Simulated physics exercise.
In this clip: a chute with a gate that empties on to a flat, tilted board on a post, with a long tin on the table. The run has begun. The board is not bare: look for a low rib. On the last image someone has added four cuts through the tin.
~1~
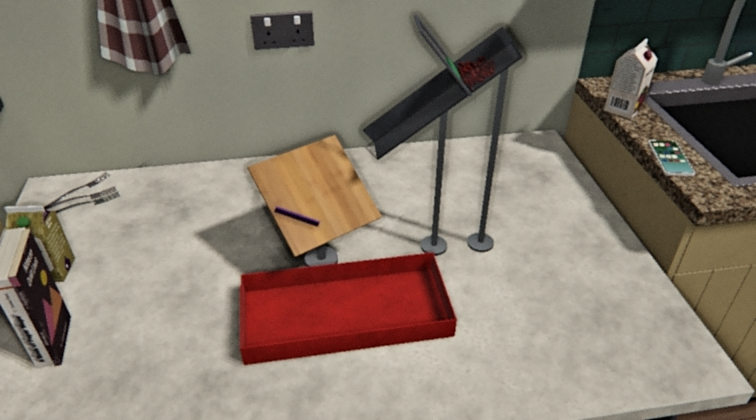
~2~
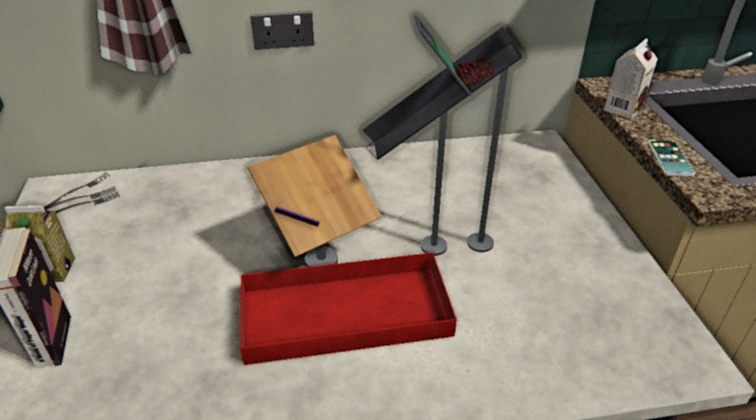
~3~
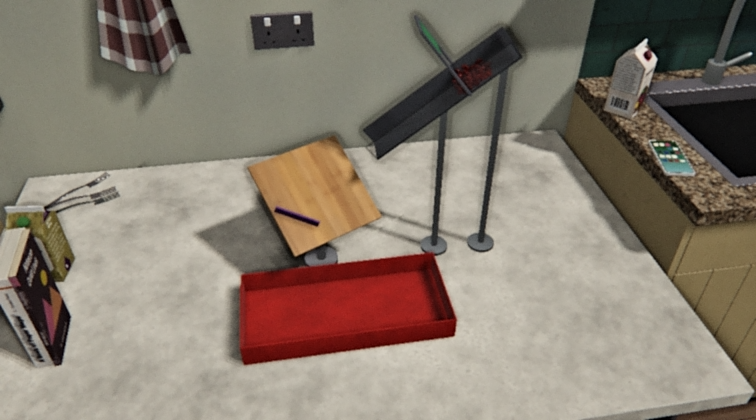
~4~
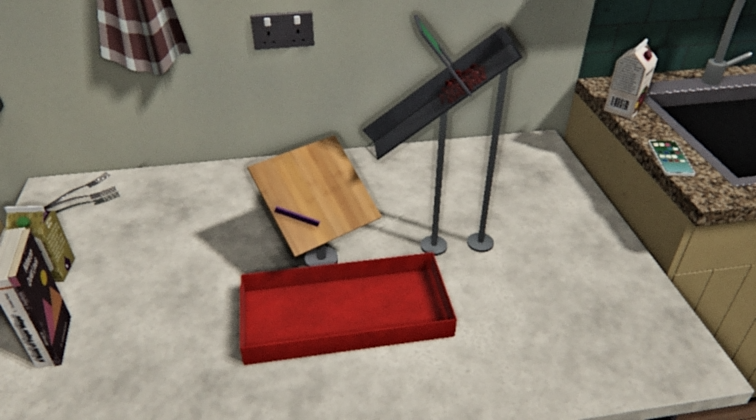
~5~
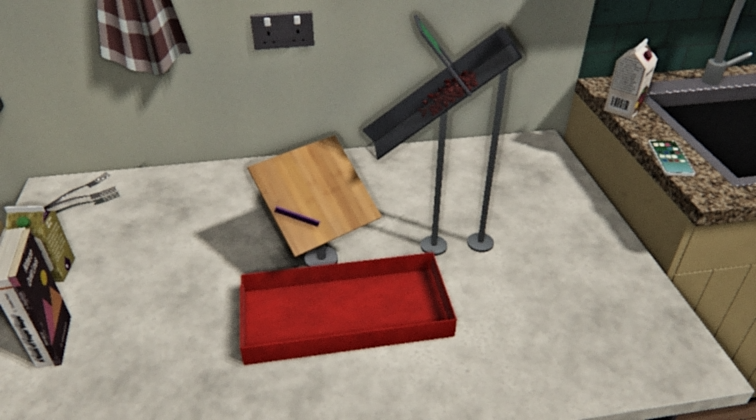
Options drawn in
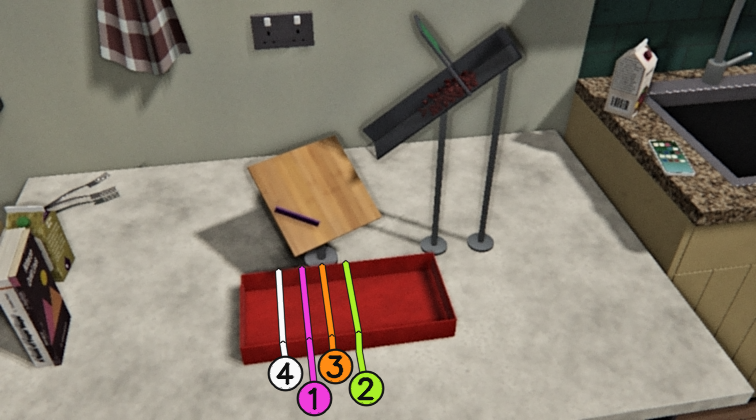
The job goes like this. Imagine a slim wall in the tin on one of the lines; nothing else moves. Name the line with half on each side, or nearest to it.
2.
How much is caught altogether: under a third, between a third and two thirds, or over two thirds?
About that: Over two thirds.
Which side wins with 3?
More lands on the right.
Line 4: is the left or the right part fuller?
Right.
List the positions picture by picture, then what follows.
In the first picture, load behind the gate at (473, 71), kidney beans; lip of the chute at (376, 151), sloping fairly steeply.
In the second picture, middle of the board at (316, 192), tilted fairly steeply; middle of its low edge at (340, 236); of its high edge at (293, 150).
In the third picture, front corners of the tin at (241, 348) and (456, 319), empty; front of the load at (454, 81).
In the fourth picture, middle of the load at (463, 81); its front at (440, 96), about a quarter of the way to the lip; rib from (276, 207) to (320, 222).
In the fifth picture, middle of the load at (452, 89); its front at (420, 110), about half of the way to the lip.
On the marked copy, line 1 crosses the front rim at (309, 339); line 2 crosses the front rim at (358, 332); line 3 crosses the front rim at (331, 336); line 4 crosses the front rim at (282, 342).
With 1, of what is caught, none on the left of the divider, all on the right.
With 2, of what is caught, about a third on the left of the divider, about two thirds on the right.
With 3, of what is caught, a small part on the left of the divider, most on the right.
With 4, of what is caught, none on the left of the divider, all on the right.
